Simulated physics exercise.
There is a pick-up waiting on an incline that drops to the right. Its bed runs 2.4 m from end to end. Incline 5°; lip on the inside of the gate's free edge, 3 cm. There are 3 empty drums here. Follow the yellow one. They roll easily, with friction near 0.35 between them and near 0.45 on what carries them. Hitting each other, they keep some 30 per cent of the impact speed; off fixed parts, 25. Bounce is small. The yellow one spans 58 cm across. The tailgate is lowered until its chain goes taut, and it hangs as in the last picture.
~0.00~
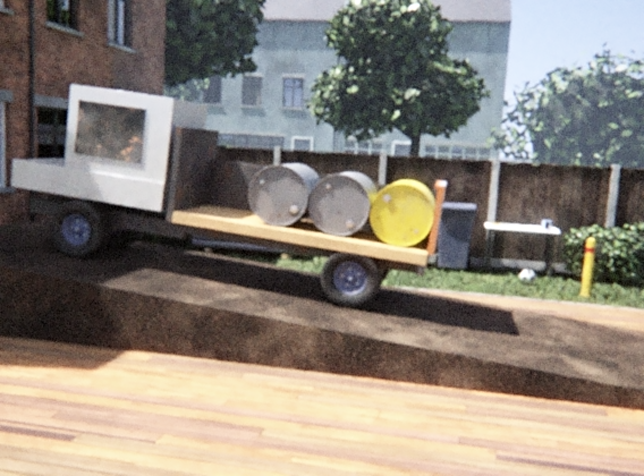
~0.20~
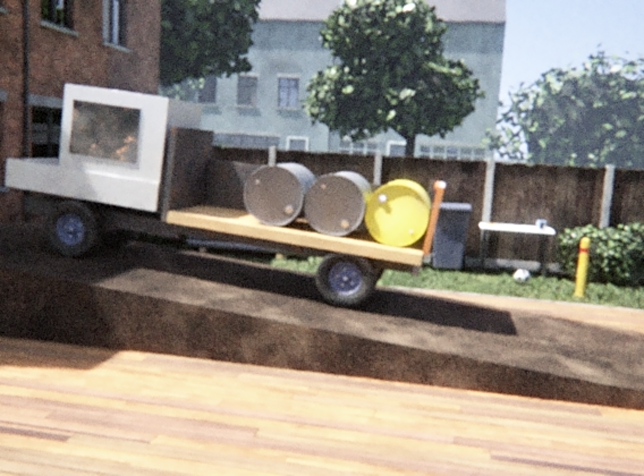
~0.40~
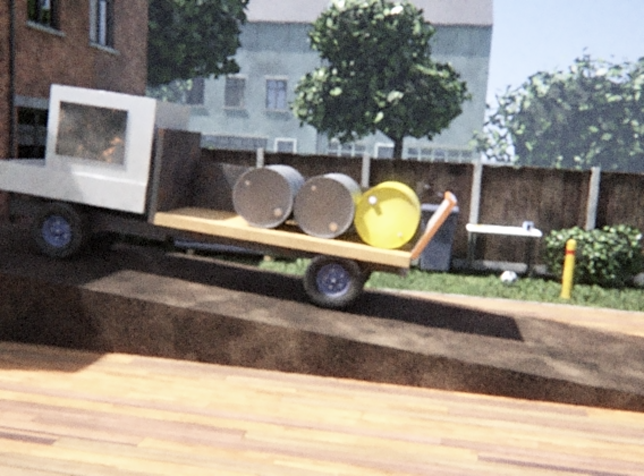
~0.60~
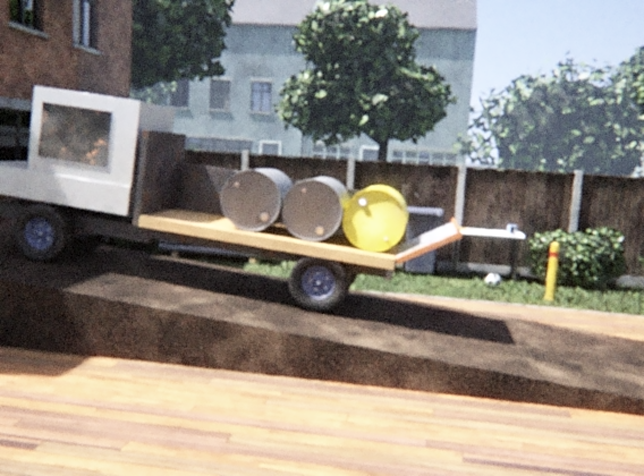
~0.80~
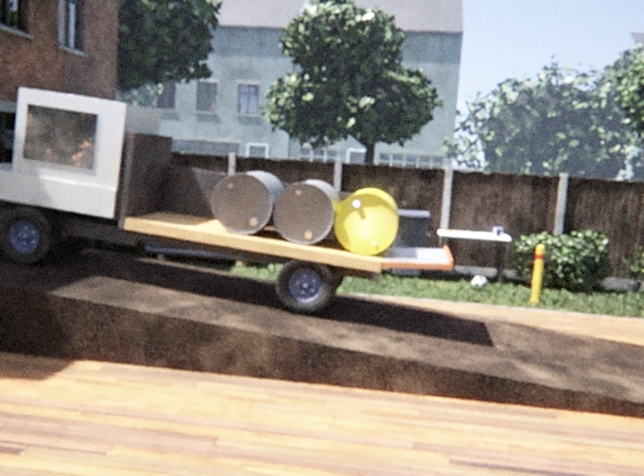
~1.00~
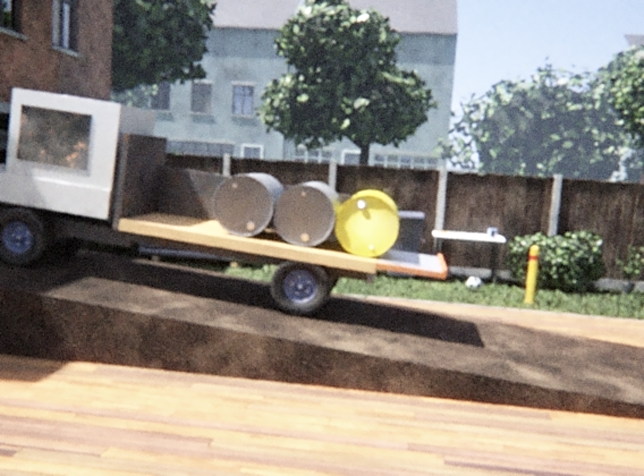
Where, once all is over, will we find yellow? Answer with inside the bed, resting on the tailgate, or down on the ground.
I would say down on the ground.
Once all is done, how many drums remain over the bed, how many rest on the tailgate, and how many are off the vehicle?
The split comes out as 0, 0 and 3.
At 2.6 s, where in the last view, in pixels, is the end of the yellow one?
Estimated pixel position: About (461, 238).
By 1.7 s, yellow is on the gate, 15 cm past the hinge, rolling right; 0 gone off the back.
By 2.6 s, yellow is dropping off the gate; 1 gone off the back.
Finally (7.1 s), yellow is out on the ground; 3 gone off the back.
